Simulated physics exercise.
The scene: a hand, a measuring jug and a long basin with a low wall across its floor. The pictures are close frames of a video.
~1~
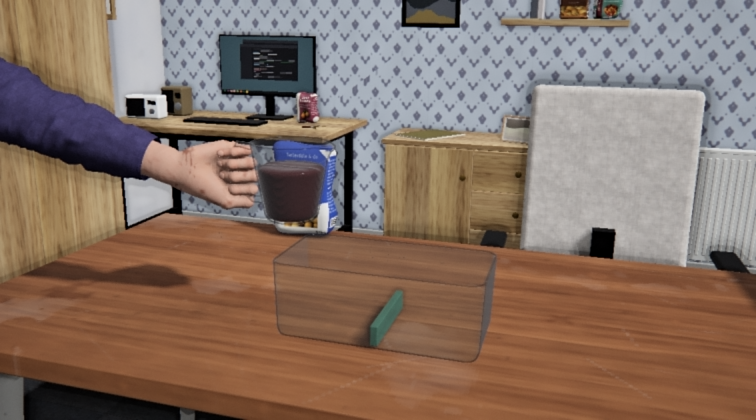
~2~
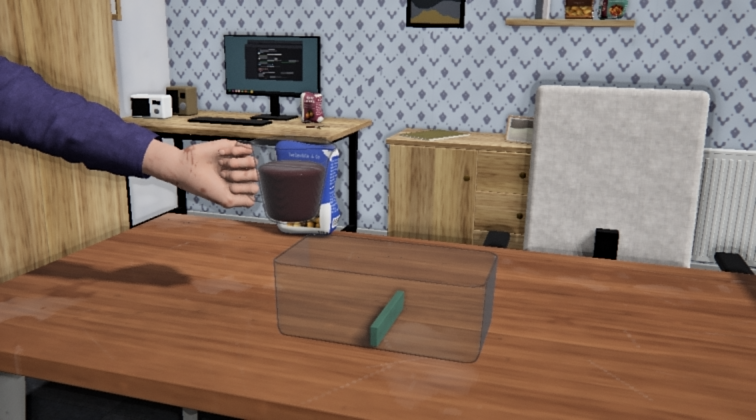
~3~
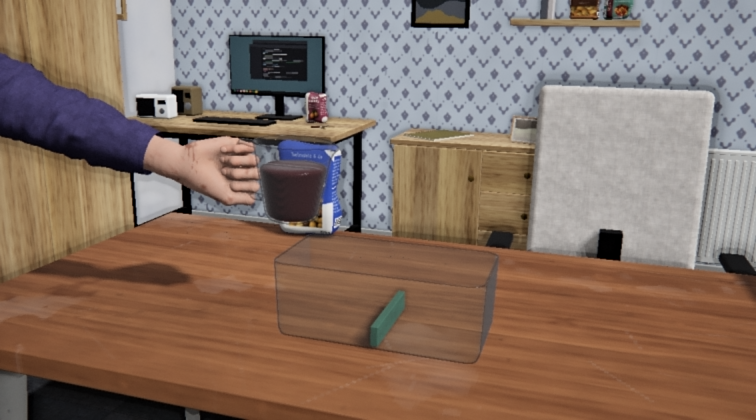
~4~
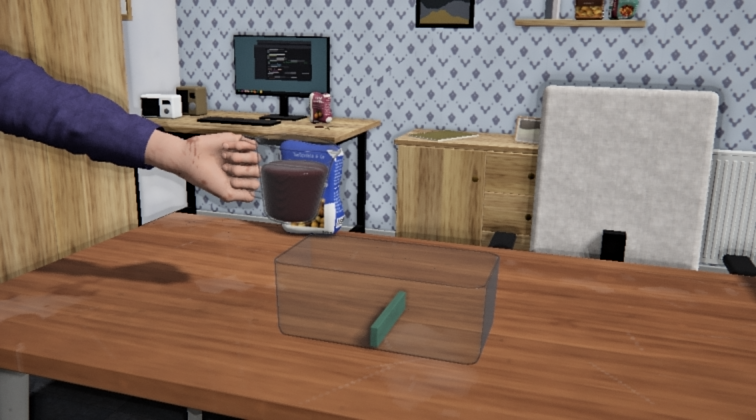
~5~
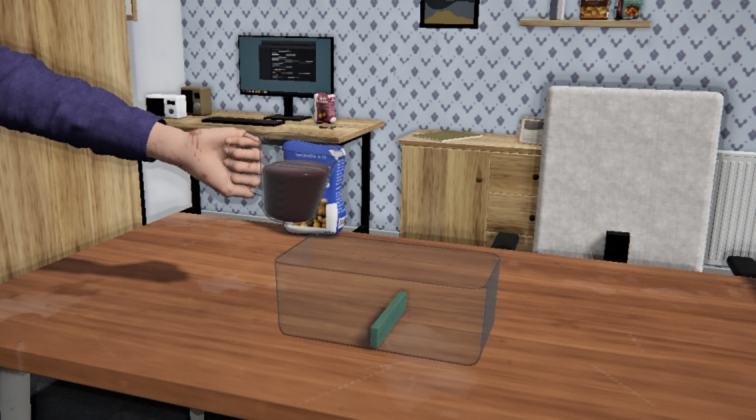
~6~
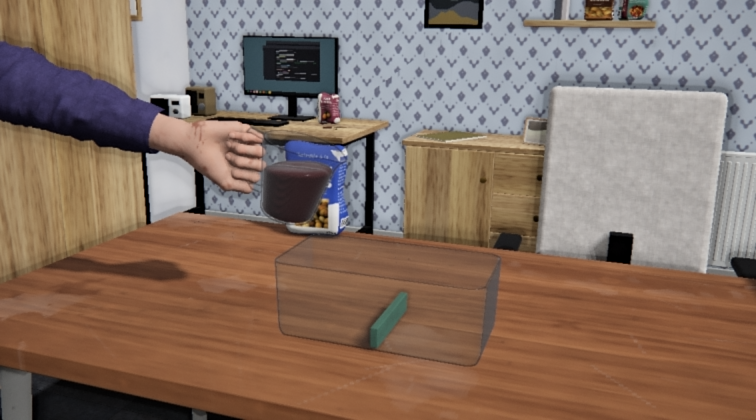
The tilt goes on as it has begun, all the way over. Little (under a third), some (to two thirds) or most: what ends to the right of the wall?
In the end not even a third is right of the wall.
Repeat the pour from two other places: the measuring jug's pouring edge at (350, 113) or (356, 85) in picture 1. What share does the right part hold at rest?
In turn 70 and 85 in a hundred.
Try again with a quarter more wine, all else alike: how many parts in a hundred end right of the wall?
About 25 per cent.
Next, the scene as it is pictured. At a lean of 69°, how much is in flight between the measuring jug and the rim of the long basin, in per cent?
About 15 per cent.
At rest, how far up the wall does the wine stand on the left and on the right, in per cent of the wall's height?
The left part 70 per cent, the right part 10.
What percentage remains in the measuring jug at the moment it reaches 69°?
Some 85 per cent.
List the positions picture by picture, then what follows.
It leans 0°; its right rim is at (335, 147); the wine meets the walls at (262, 164) and (324, 168); the long basin's rim runs from (291, 248) to (491, 270); the wall's top is at (388, 309), in the first picture.
It leans 1°; its right rim is at (336, 147); the wine meets the walls at (263, 164) and (325, 169), in the second picture.
It leans 3°; its right rim is at (338, 149); the wine meets the walls at (265, 163) and (326, 169), in the third picture.
It leans 6°; its right rim is at (340, 152); the wine meets the walls at (267, 164) and (328, 169), in the fourth picture.
It leans 10°; its right rim is at (343, 156); the wine meets the walls at (268, 163) and (329, 170), in the fifth picture.
It leans 15°; its right rim is at (346, 161); the wine meets the walls at (270, 165) and (332, 170), in the sixth picture.
A moment on, the measuring jug is tipped part way and 83 per cent is still to pour, 3 is left of the wall and 0 right of it.
Next, the measuring jug is tipped on its side and 23 per cent is still to pour, 61 is left of the wall and 2 right of it.
Then the measuring jug is tipped right over and 1 per cent is still to pour, 90 is left of the wall and 7 right of it.
Later the measuring jug is tipped right over and 0 per cent is still to pour, 89 is left of the wall and 10 right of it.
At rest 89 per cent lies left of the wall, 10 right of it and 1 outside.
